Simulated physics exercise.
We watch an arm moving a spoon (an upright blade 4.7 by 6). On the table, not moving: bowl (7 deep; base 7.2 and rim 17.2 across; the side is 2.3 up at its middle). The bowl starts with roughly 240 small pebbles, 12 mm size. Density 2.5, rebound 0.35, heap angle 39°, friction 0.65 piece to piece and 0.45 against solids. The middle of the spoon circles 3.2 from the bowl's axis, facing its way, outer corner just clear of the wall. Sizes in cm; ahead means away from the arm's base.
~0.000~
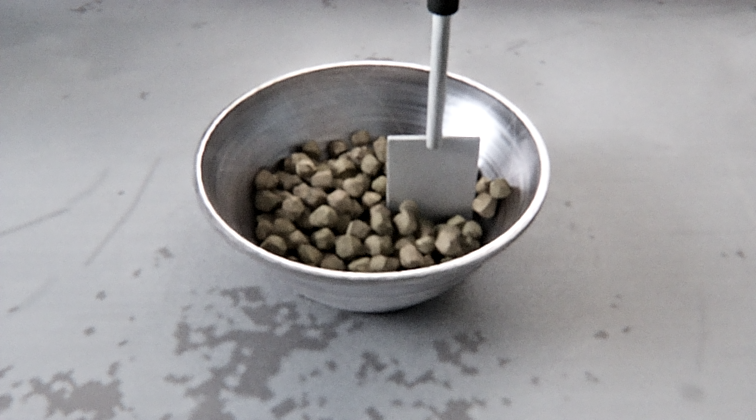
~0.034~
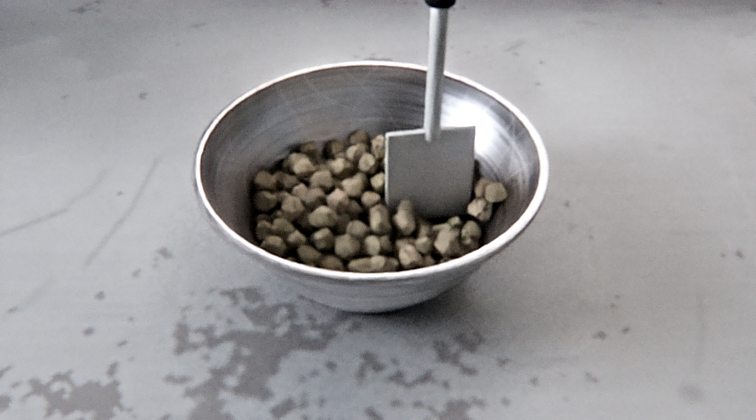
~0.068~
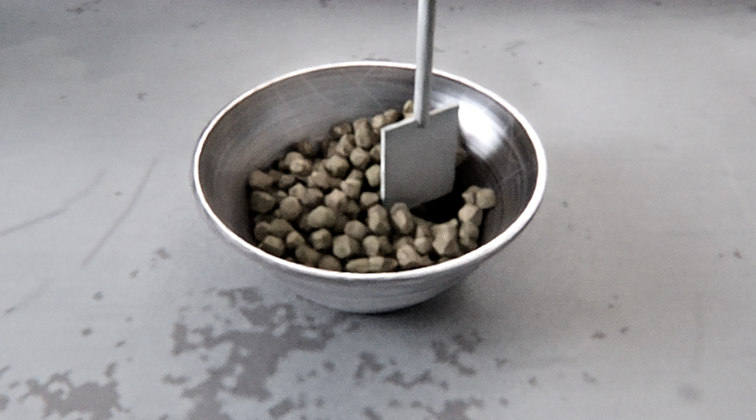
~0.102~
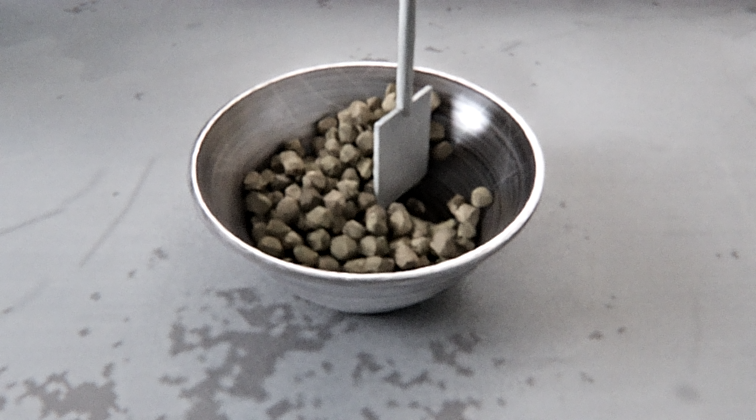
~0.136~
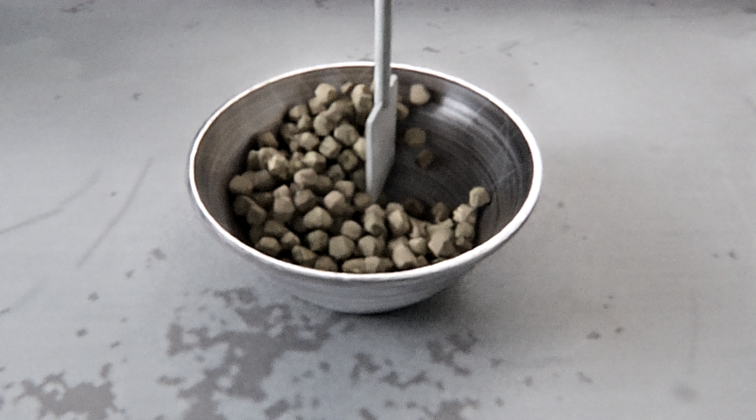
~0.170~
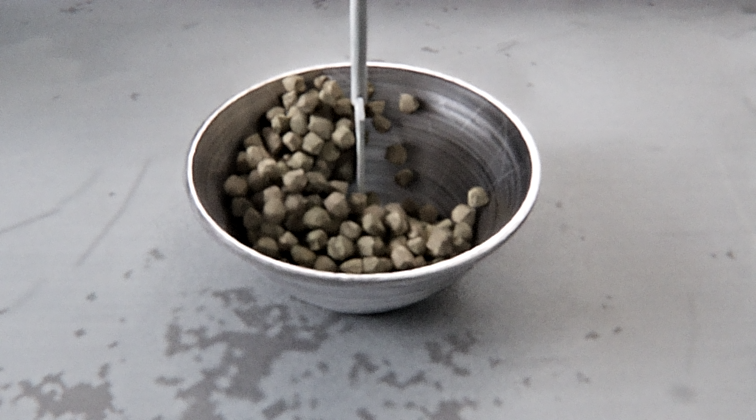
We see a metal bowl of small brownish pebbles on a mottled grey surface as an upright flat blade on a rod moves from the right toward the bowl's far side, turning edge-on and pushing pebbles up the far left wall.
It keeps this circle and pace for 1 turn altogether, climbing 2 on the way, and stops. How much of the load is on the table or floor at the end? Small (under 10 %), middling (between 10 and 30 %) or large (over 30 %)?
Share on the table or floor: Small (under 10 %).
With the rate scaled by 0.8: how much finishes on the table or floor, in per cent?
About 0 per cent.
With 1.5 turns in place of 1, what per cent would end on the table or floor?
It would be near 10 per cent.
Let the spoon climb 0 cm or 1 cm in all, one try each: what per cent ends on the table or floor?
About 5 and 5 per cent.
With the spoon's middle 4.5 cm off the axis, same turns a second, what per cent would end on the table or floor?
It would be near 0 per cent.
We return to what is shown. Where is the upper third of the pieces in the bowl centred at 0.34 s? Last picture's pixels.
Near (283, 220).
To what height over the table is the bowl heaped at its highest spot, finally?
About 6.5 cm.
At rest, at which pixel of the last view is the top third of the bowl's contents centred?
Around (404, 187).
After 0.34 s, 194° round, highest piece 9 above the table; 242 in the bowl, 1 on the table or floor, 2 in flight or on the tool.
After 0.50 s, 297° round, highest piece 9 above the table; 235 in the bowl, 5 on the table or floor, 5 in flight or on the tool.
After 0.79 s, 0° round, highest piece 6 above the table; 235 in the bowl, 10 on the table or floor.
After 1.49 s, 0° round, highest piece 6 above the table; 235 in the bowl, 10 on the table or floor.
In the end, 235 in the bowl, 10 on the table or floor. That is 4 % on the table or floor.
